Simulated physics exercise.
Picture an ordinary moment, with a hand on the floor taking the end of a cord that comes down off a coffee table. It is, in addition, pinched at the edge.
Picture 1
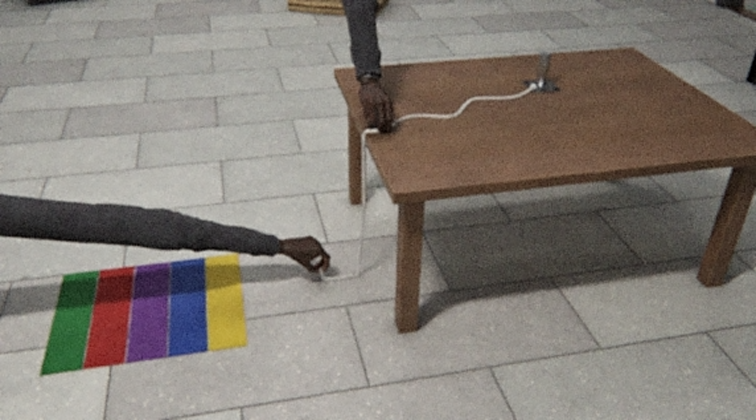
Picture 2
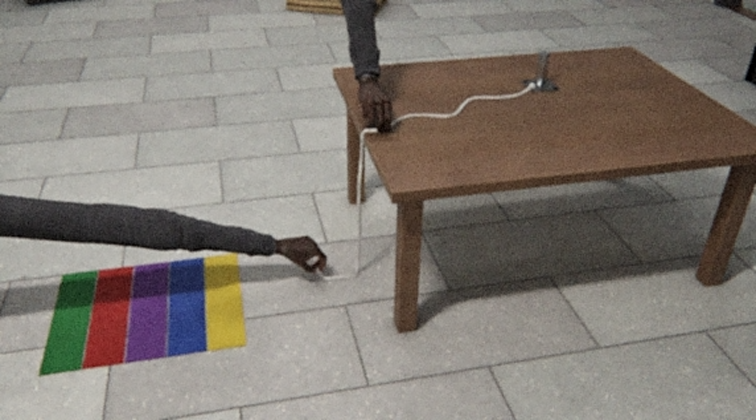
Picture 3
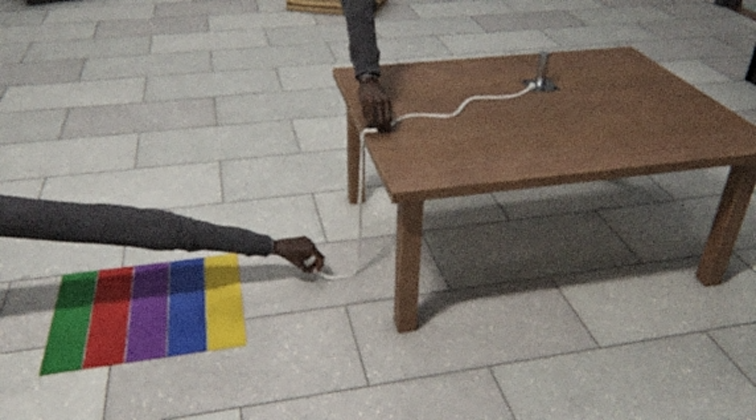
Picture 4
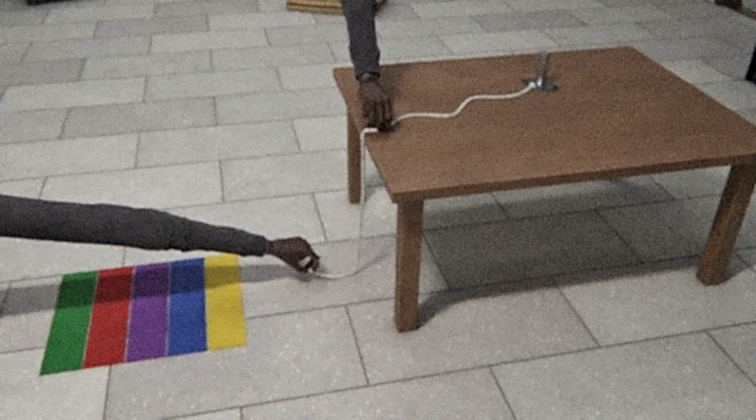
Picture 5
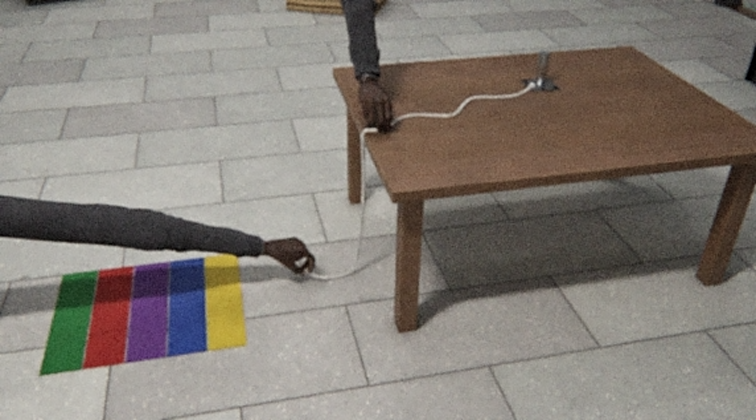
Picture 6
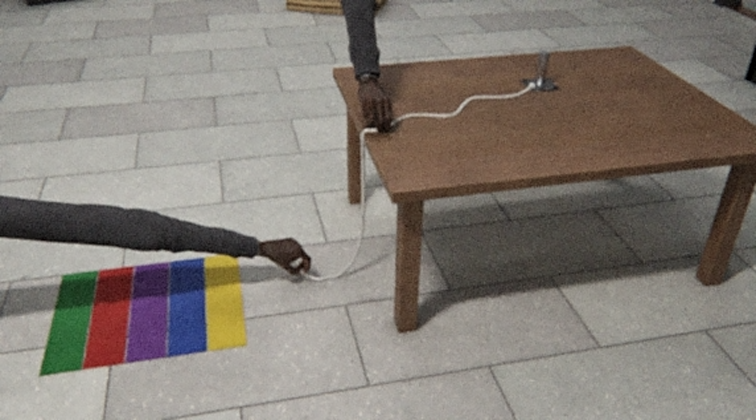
On a tiled floor beside a coffee table, one hand drawing a cord's end slowly left while another pinches it at the edge.
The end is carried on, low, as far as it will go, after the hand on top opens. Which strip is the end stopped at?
Stopped at blue.
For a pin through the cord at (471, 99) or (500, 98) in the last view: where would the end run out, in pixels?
Approximately (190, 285), then (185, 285).
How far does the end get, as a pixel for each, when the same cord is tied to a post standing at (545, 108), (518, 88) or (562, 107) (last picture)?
Estimated pixels per try: (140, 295); (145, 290); (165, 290).
Soon after, end near (243, 280); short of the strips.
Then, end near (204, 285); over yellow.
At full stretch, end near (180, 288); over blue. Over blue.
